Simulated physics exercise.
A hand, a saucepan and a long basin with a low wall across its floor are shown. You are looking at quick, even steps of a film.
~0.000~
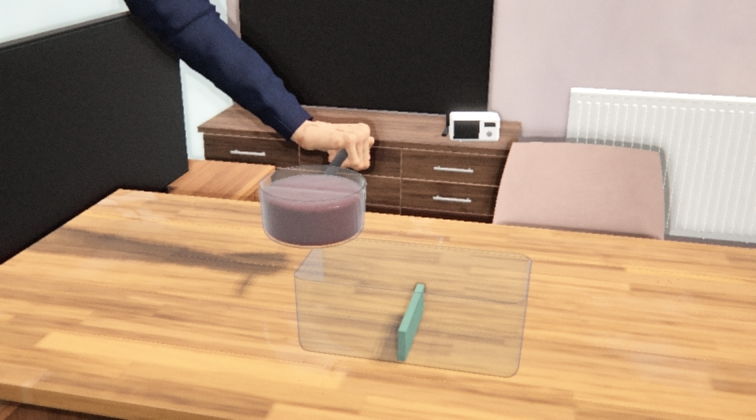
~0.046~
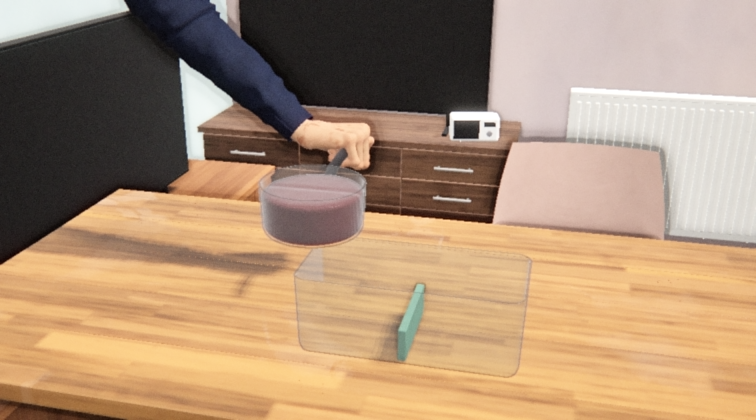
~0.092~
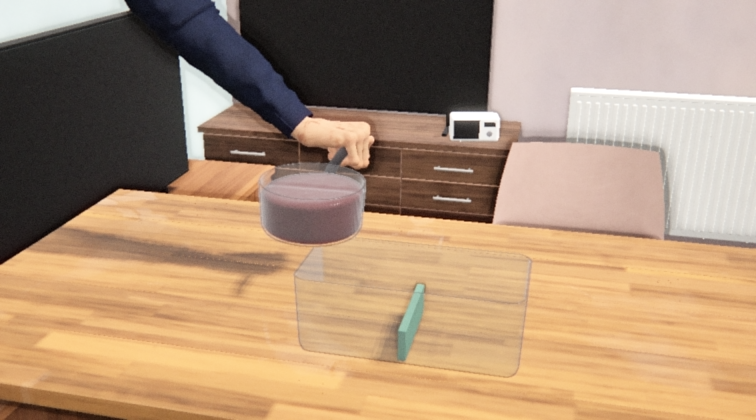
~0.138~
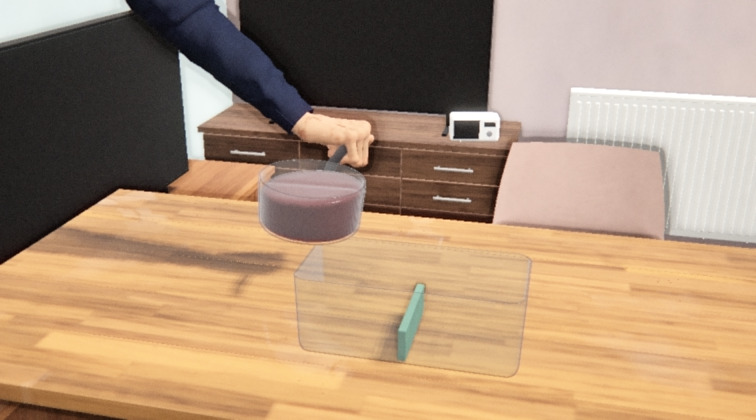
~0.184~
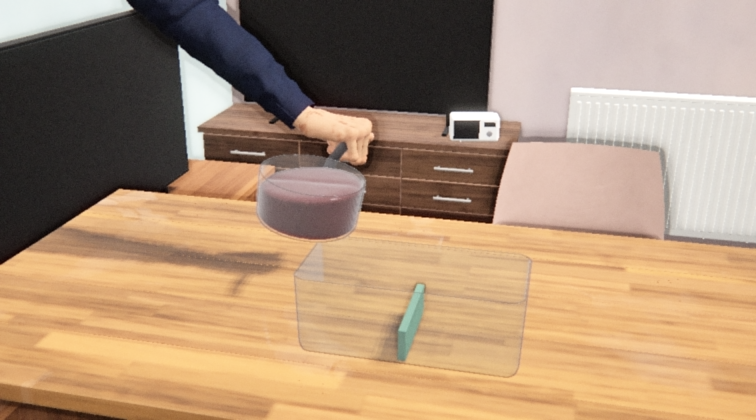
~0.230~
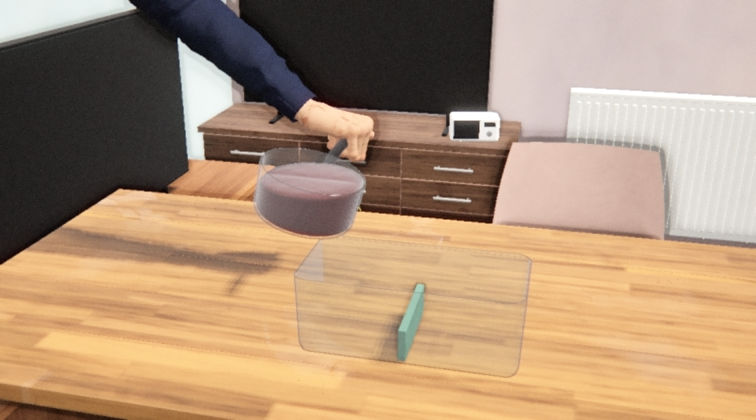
In this clip, a hand holds a clear saucepan of dark reddish wine above a wooden table, beside a transparent basin with a low green wall across its floor, then gradually tilts the pan slightly to the right.
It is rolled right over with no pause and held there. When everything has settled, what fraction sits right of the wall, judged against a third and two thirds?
The share right of the wall is left bigger than two thirds.
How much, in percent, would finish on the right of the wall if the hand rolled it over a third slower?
Around 85 percent.
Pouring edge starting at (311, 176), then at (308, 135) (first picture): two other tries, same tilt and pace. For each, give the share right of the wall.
It would come to near 15 per cent, and then near 30 per cent.
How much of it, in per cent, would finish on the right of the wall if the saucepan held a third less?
About 85 in a hundred.
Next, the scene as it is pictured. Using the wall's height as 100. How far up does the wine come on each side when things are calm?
Levels: Left around 10 per cent, right around 70 per cent.
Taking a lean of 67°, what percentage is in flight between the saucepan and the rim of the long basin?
Estimate: Some 35 per cent.
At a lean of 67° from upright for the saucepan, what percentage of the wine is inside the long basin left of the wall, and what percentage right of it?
The left part holds around 5 percent, the right part 5 percent.
A moment on, the saucepan is tipped part way and 60 per cent is still to pour, 4 is left of the wall and 3 right of it.
Next, the saucepan is tipped on its side and 13 per cent is still to pour, 5 is left of the wall and 62 right of it.
Then the saucepan is tipped on its side and 3 per cent is still to pour, 10 is left of the wall and 83 right of it.
Later the saucepan is tipped on its side and 1 per cent is still to pour, 12 is left of the wall and 85 right of it.
In the end 13 per cent lies left of the wall, 86 right of it and 1 outside.
